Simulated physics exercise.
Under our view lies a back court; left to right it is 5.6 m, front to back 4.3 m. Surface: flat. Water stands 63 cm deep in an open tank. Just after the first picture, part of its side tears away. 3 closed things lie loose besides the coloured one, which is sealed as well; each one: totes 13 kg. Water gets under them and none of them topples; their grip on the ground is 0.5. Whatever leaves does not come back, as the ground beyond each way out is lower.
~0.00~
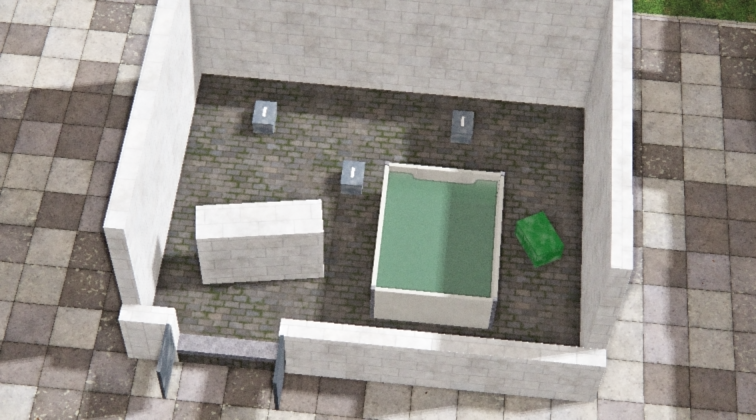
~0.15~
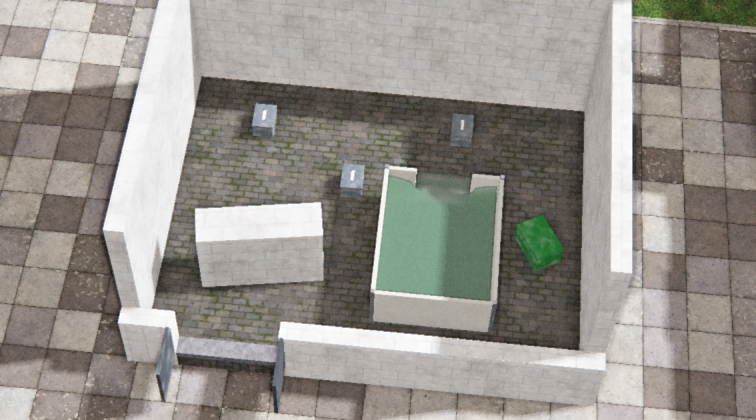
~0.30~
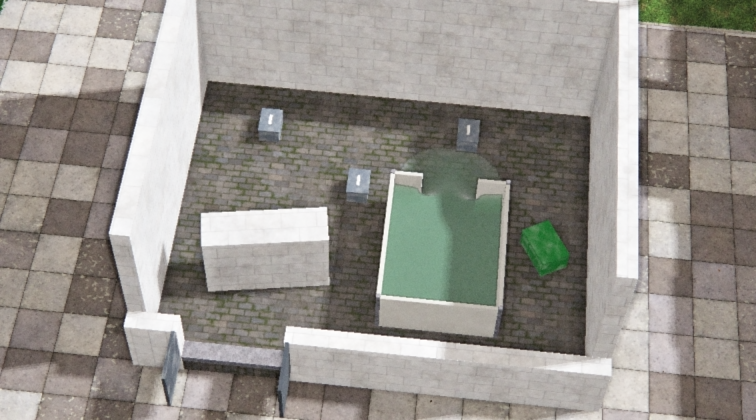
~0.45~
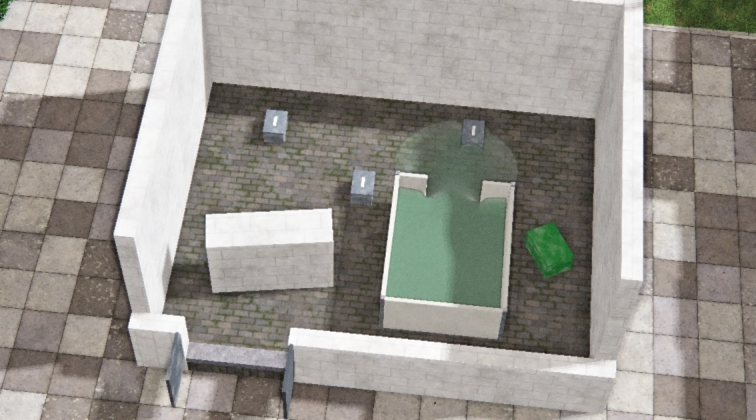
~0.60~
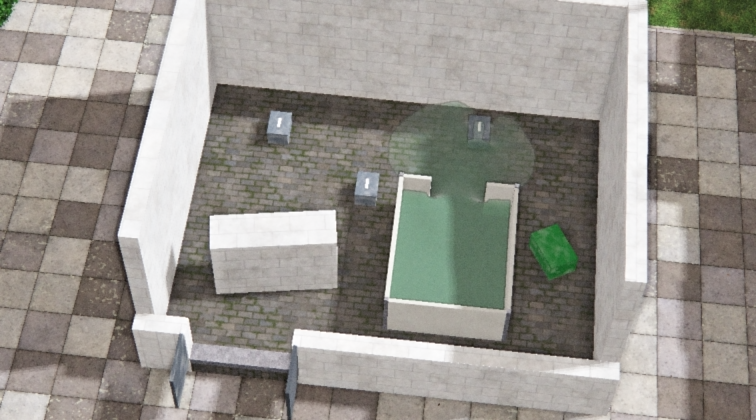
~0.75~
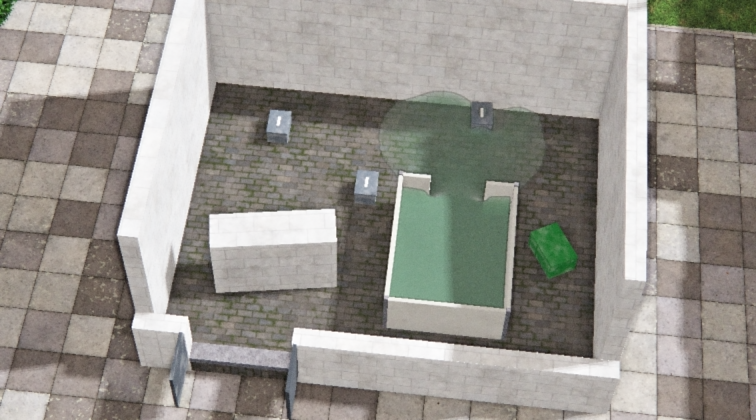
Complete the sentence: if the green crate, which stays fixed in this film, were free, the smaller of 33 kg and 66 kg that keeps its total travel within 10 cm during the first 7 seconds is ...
66 kg.
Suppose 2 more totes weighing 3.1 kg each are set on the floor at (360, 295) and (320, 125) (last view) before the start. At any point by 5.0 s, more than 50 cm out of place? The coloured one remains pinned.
Taking them one by one: Below the mark; above the mark.
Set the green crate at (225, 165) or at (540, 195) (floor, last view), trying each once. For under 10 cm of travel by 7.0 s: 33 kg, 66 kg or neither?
Well, just the big one for the first, the little one does for the second.
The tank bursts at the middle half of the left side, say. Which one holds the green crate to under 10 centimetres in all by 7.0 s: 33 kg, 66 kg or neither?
So the lighter choice.
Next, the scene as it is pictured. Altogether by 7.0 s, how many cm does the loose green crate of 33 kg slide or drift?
I'd say roughly 60 centimetres in all.
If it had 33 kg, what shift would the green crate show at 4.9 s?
Close to 60 centimetres.
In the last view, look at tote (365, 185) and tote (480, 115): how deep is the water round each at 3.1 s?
About 0 and 7 cm.
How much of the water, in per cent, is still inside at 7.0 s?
Some 98 per cent remains.
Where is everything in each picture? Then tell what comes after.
In the first picture, the green crate at (540, 233), on the bottom; water covers 2.8 m2; 0 of 4 have shifted.
In the second picture, the green crate at (540, 237) rests on the ground; water covers 3.3 m2; 0 of 4 have shifted.
In the third picture, the green crate at (546, 242), on the bottom; 4.0 m2 under water; 0 of 4 have shifted.
In the fourth picture, the green crate at (550, 244), on the bottom; water covers 4.8 m2; 0 of 4 have shifted.
In the fifth picture, the green crate at (554, 246) rests on the ground; 5.6 m2 under water; 1 of 4 have shifted.
In the sixth picture, the green crate at (554, 244) rests on the ground; water covers 6.3 m2; 1 of 4 have shifted.
After 1.4 s the green crate would be 0 cm from its start with 33 kg and 0 cm from its start with 66 kg; 0 cm of water round it then.
After 3.1 s the green crate would be 6 cm from its start with 33 kg and 0 cm from its start with 66 kg; 7 cm of water round it then.
After 4.9 s the green crate would be 58 cm from its start with 33 kg and 1 cm from its start with 66 kg; 9 cm of water round it then.
After 7.0 s the green crate would be 62 cm from its start with 33 kg and 1 cm from its start with 66 kg; 9 cm of water round it then.
